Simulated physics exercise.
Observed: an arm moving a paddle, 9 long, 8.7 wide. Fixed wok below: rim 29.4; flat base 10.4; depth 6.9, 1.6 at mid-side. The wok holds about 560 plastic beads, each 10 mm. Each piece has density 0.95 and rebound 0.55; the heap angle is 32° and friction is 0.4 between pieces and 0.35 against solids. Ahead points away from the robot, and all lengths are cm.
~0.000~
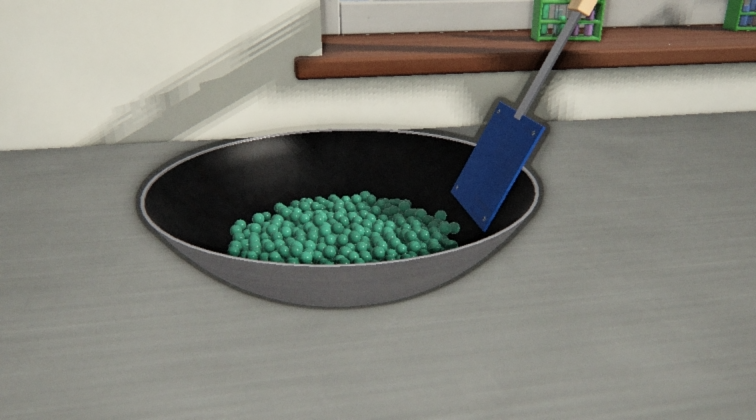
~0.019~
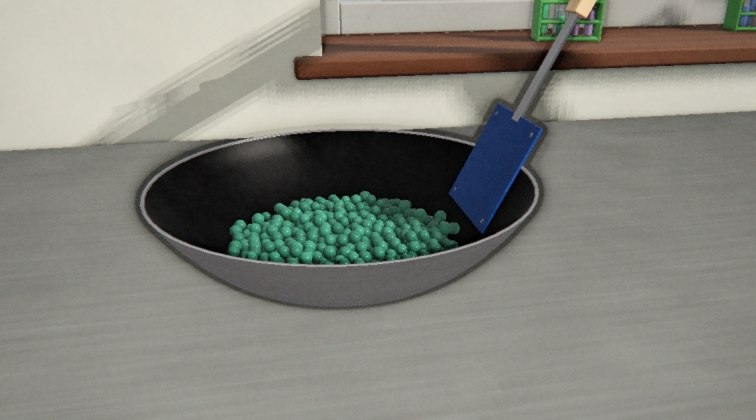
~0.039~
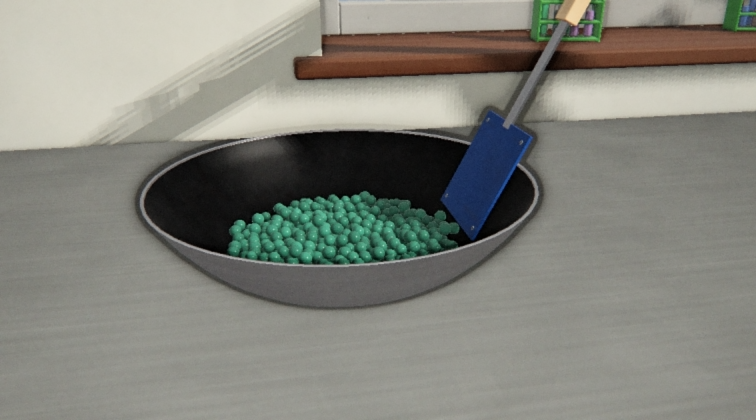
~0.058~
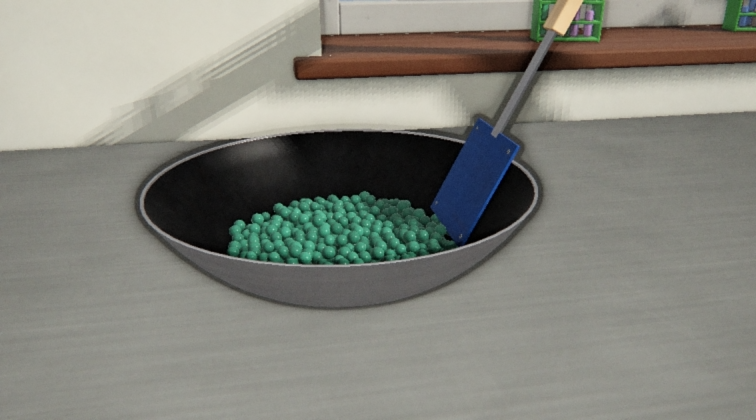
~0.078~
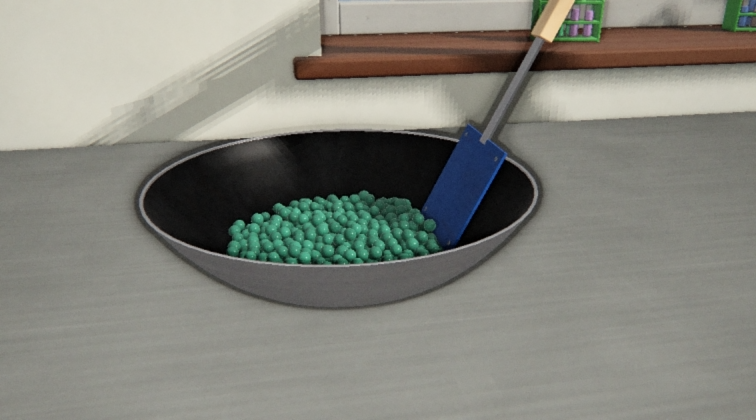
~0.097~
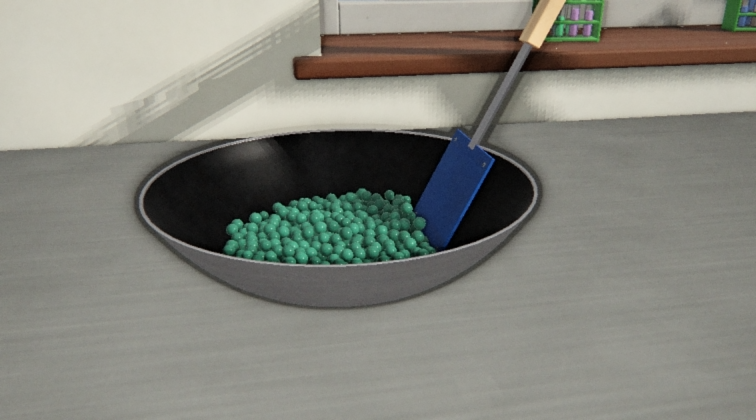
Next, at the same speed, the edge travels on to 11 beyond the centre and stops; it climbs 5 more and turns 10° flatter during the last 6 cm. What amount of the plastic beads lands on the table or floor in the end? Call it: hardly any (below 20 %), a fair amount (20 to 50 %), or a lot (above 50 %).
Hardly any.
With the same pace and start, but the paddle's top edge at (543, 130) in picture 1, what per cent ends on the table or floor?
Around 10 percent ends up on the table or floor.
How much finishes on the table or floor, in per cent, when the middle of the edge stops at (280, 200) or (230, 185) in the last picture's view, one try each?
Roughly 0 and 0 per cent.
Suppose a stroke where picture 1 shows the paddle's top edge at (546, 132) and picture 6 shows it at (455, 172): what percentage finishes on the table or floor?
It comes to something like 25 %, give or take.
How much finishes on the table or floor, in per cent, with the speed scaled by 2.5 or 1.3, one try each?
The two tries give about 35 and 15 in a hundred.
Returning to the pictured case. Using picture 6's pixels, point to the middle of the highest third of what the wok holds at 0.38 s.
Centre: Roughly (223, 213) in the last picture.
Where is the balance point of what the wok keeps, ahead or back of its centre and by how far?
Offset forward: Around 3.5 cm.
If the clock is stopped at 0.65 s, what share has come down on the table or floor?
About 10 per cent.
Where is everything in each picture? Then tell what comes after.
In the first frame, paddle top edge at (521, 114), sloping 63°; upper third of the load around (342, 232), from x 235 to 455, top at y 195; 563 in the wok.
In the second frame, paddle top edge at (519, 115), sloping 63°; upper third of the load around (342, 232), from x 235 to 455, top at y 195.
In the third frame, paddle top edge at (509, 123), sloping 63°; upper third of the load around (342, 233), from x 235 to 455, top at y 195.
In the fourth frame, paddle top edge at (498, 131), sloping 63°; upper third of the load around (341, 232), from x 235 to 450, top at y 195.
In the fifth frame, paddle top edge at (486, 138), sloping 63°; upper third of the load around (345, 233), from x 230 to 450, top at y 195.
In the sixth frame, paddle top edge at (475, 143), sloping 63°; upper third of the load around (343, 232), from x 230 to 445, top at y 195; 563 in the wok.
After 0.24 s, sloping 63°, highest piece 4 above the table; 563 in the wok.
After 0.38 s, sloping 60°, highest piece 7 above the table; 563 in the wok.
After 0.65 s, sloping 53°, highest piece 6 above the table; 486 in the wok, 70 on the table or floor, 7 on the blade or in flight.
After 1.70 s, sloping 53°, highest piece 5 above the table; 486 in the wok, 77 on the table or floor.
At rest, 486 in the wok, 77 on the table or floor. That is 14 % on the table or floor.
